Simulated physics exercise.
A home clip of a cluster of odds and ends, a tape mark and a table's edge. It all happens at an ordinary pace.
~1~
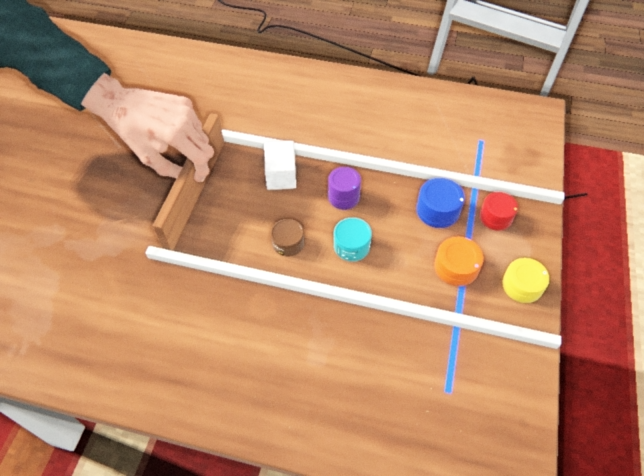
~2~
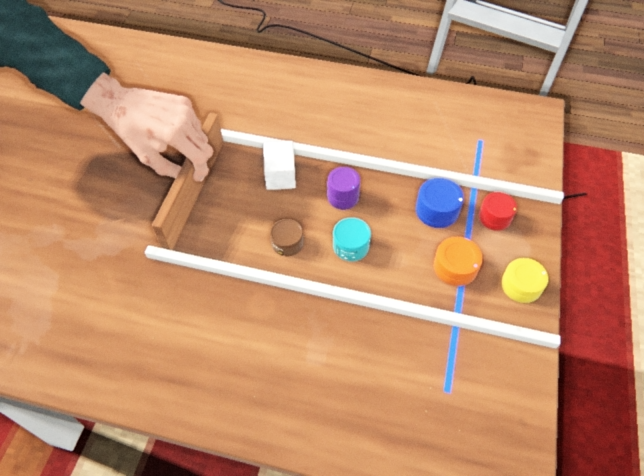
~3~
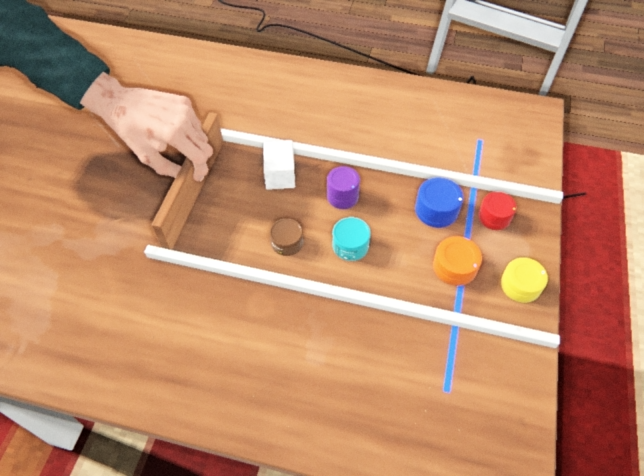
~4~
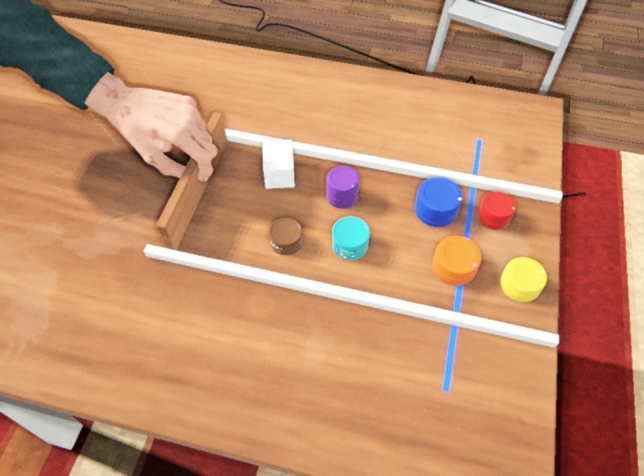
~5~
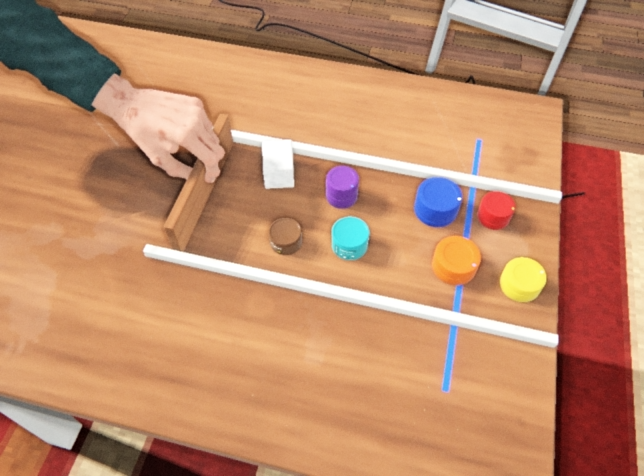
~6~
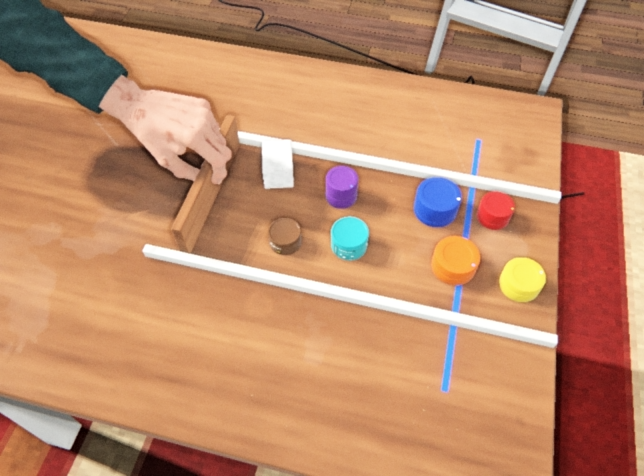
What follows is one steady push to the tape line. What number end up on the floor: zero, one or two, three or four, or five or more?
As it turns out, the number that fall off is one or two.
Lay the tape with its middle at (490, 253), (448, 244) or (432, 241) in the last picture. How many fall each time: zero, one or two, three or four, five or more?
The falls would be three to four; either one or two; not one.
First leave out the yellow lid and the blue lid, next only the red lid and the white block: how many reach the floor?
Fallen: 0, and 0 in the other try.
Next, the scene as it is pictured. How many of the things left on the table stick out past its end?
It comes to 2.
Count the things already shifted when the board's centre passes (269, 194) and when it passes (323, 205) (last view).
By then 1, and 4.
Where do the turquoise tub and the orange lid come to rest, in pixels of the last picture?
The turquoise tub stops around (484, 246); the orange lid around (517, 272).
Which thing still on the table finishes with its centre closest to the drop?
The yellow lid ends nearest.
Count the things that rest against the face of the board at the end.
The number is 3.
Soon after, none off yet; yellow lid at rest near (522, 280); red lid at rest near (495, 211); orange lid at rest near (455, 261).
Then, none off yet; yellow lid at rest near (522, 280); red lid moving near (506, 212); orange lid at rest near (455, 261).
By the end, the number that fall off is one or two; fallen, red lid.
